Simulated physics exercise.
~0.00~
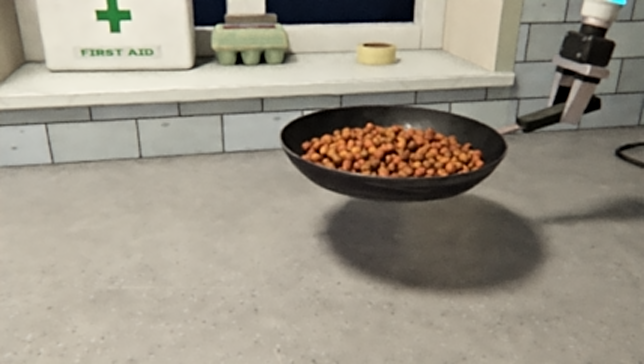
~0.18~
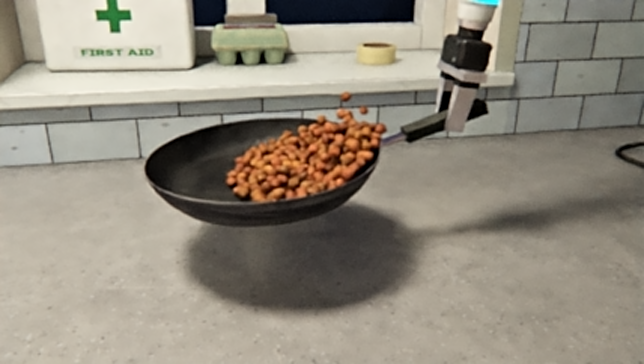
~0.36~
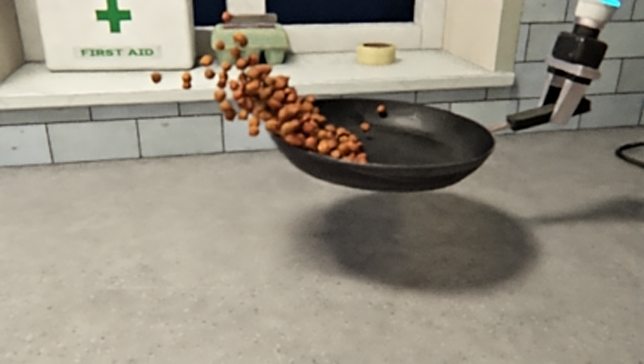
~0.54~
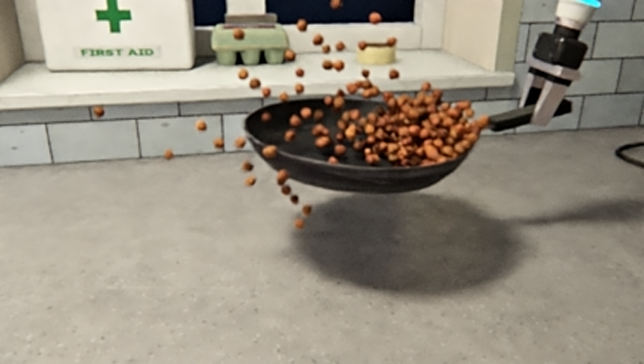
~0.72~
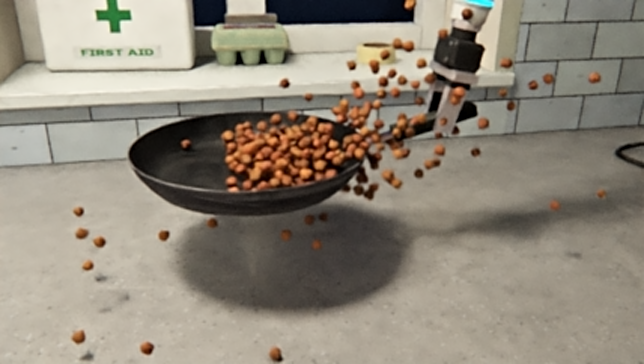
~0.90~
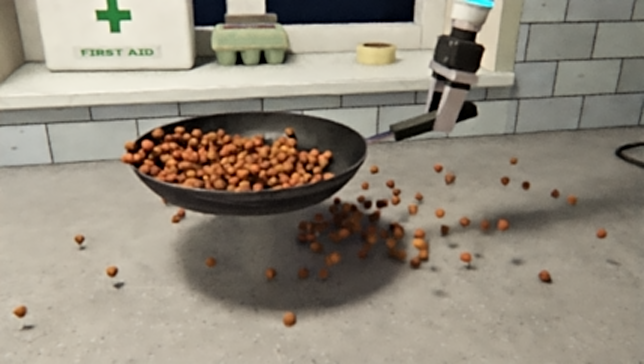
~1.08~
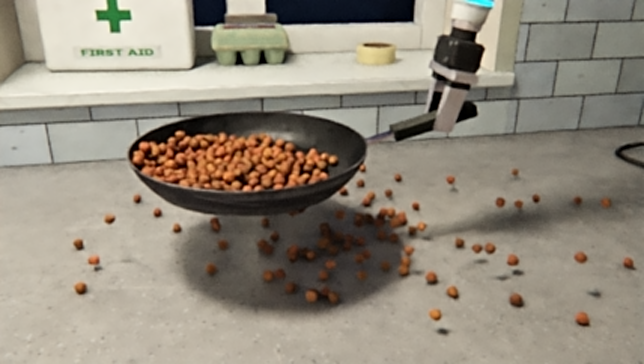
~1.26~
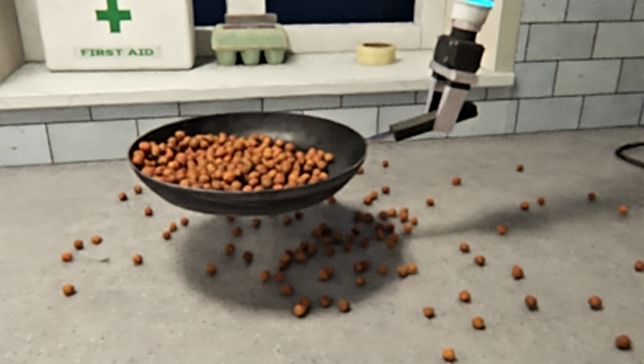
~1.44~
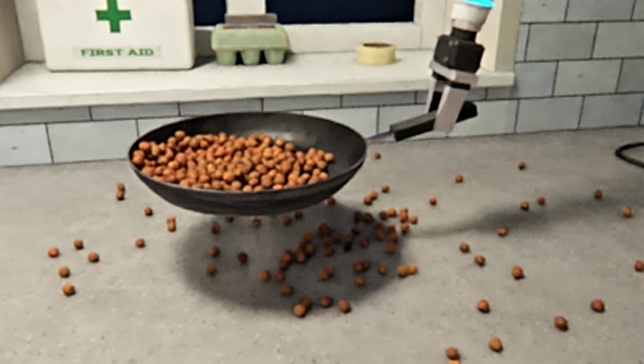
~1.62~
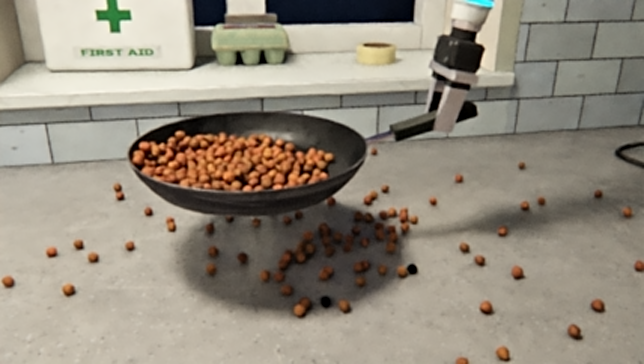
A black frying pan heaped with small brown nuts hangs above a grey counter, held by a robot hand at the right. The hand swings the pan to the left, and the nuts pile up on the handle side, a few hopping over the rim. It then jerks the pan back right, and a stream of nuts flies up over the left edge. The pan moves left once more, flinging nuts out on both sides. Finally it stops and stays level, still holding most of the nuts, while the spilled ones bounce, roll and lie scattered across the counter.
